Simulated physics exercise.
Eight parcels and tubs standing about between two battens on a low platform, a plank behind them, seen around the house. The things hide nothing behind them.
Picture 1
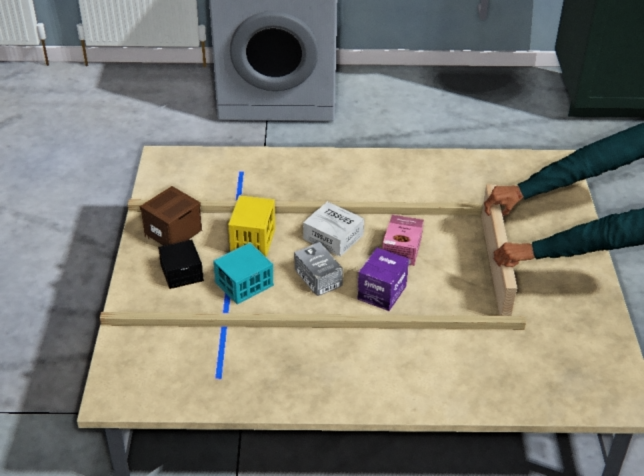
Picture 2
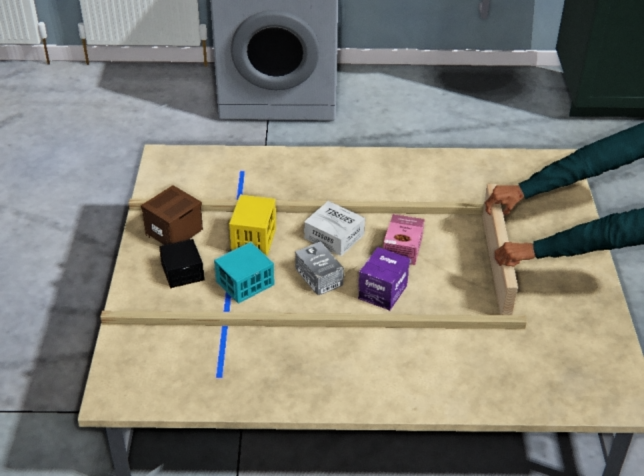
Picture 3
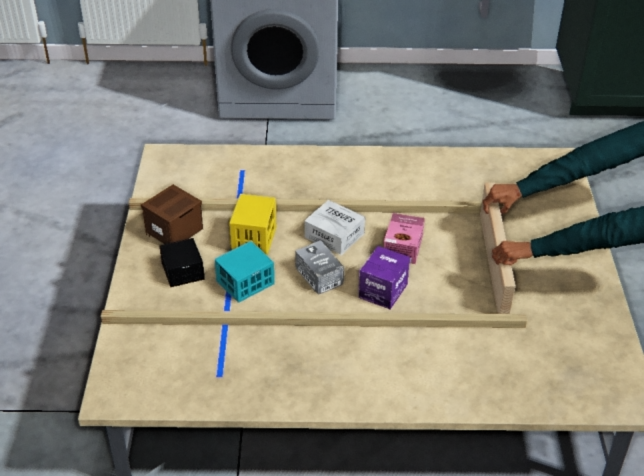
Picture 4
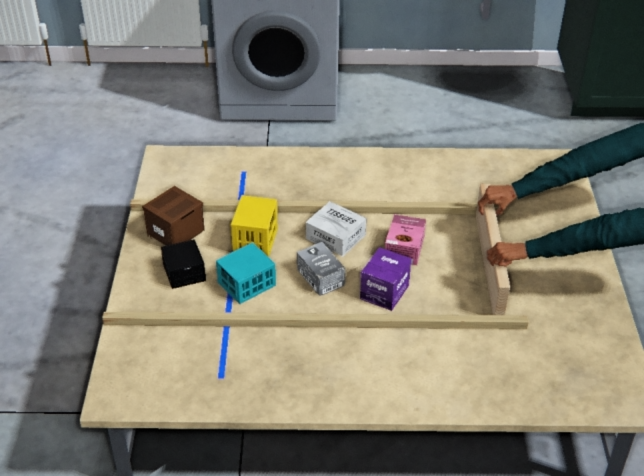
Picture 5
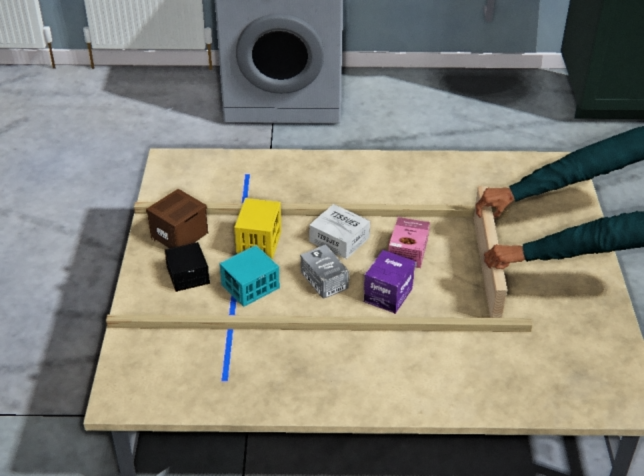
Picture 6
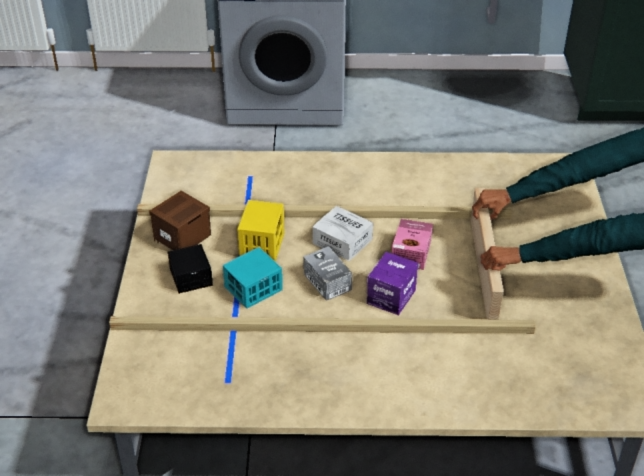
Two hands easing a plank slightly left along battens on a wooden table, towards small coloured boxes that stay in place.
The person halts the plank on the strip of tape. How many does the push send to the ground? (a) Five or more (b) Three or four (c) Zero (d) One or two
One or two.
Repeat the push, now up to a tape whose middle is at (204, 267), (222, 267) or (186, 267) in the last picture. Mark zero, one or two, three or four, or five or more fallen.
In the order of the places given: Three or four; either three or four; 3 or 4.
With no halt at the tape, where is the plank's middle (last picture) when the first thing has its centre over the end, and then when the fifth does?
Pixels, in order: Around (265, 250), around (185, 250).
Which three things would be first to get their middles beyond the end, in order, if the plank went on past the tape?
In order: The brown tote, the black crate, the yellow crate.
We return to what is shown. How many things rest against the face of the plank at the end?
Counting them up gives 2.
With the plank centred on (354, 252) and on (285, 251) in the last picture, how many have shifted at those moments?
The count reaches 5 first and 8 second.
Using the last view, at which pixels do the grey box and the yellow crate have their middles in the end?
In the last view, the middles sit near (189, 273) and near (145, 230).
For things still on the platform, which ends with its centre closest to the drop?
The black crate, that one.
Soon after, none off yet; brown tote at rest near (181, 224); black crate at rest near (190, 269); turquoise crate at rest near (253, 278).
After that, none off yet; brown tote at rest near (181, 224); black crate at rest near (190, 269); turquoise crate moving near (250, 278).
And then, none off yet; brown tote displaced about its own width near (144, 224); black crate displaced about its own width near (166, 266); turquoise crate displaced about its own width near (187, 286).
In the end, the number that fall off is one or two; gone, brown tote.
